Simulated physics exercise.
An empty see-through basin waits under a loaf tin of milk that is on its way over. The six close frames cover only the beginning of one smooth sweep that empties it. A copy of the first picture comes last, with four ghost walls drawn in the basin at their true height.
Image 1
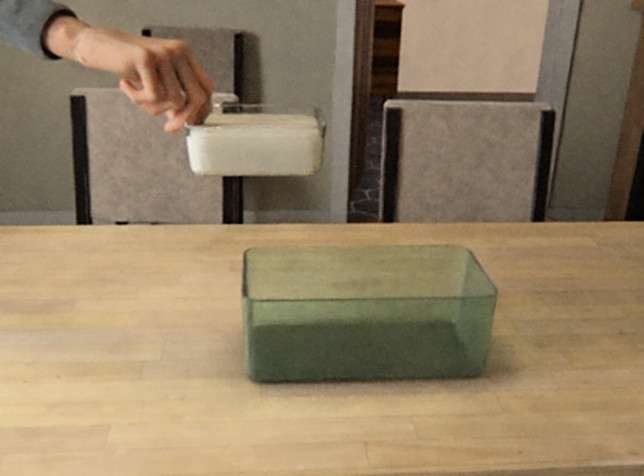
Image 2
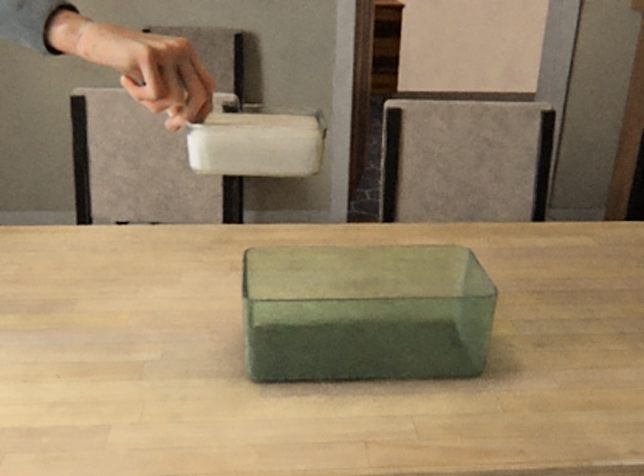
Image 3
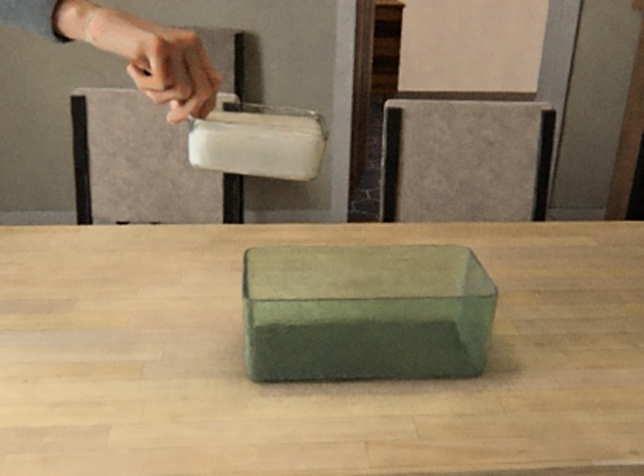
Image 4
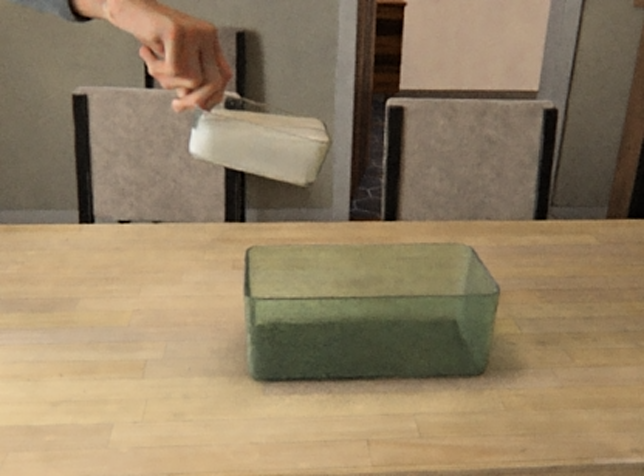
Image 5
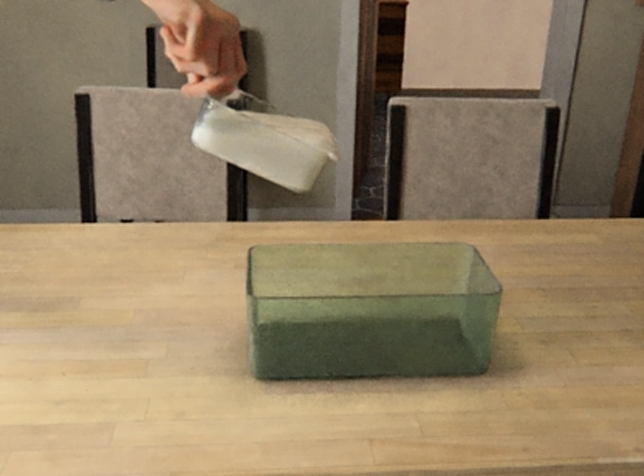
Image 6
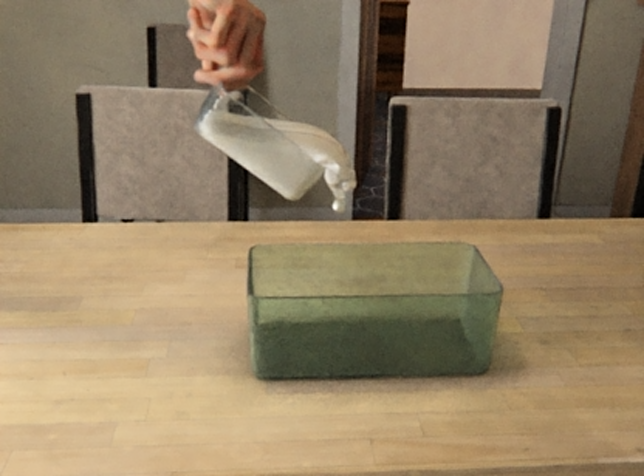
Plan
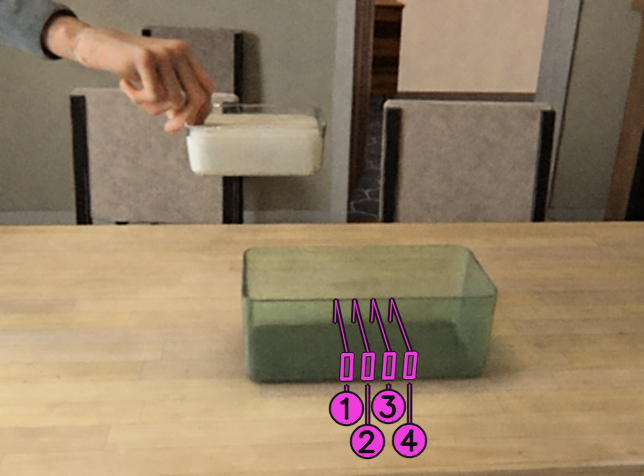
A hand tilts a clear container rightward above a green basin, and milk runs over its lip.
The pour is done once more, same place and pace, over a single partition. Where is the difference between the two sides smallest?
Slot 3 does it best.
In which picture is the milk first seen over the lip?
In picture 5.
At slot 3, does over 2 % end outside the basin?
Yes, it does.
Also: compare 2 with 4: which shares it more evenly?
Here it is slot 2.
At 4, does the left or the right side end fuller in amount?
The left one.
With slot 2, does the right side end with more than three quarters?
No.
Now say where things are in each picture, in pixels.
Upright, lip at (321, 116); basin from (246, 379) to (483, 373); nothing has left yet, in the first frame.
Upright, lip at (322, 118); nothing has left yet, in the second frame.
Tipped about 7°, lip at (323, 123); nothing has left yet, in the third frame.
Tipped about 15°, lip at (326, 131); nothing has left yet, in the fourth frame.
Tipped about 26°, lip at (328, 143); milk is over the lip, down to (334, 150), in the fifth frame.
Tipped about 38°, lip at (326, 156); milk is over the lip, down to (339, 200), in the sixth frame.
On the marked copy, 1 at (346, 386); 2 at (367, 385); 3 at (388, 384); 4 at (409, 384).
With 1, about 23 % ends left of the wall and 71 % right of it; 7 % is lost outside.
With 2, about 31 % ends left of the wall and 63 % right of it; 6 % is lost outside.
With 3, about 54 % ends left of the wall and 40 % right of it; 6 % is lost outside.
With 4, about 81 % ends left of the wall and 11 % right of it; 8 % is lost outside.
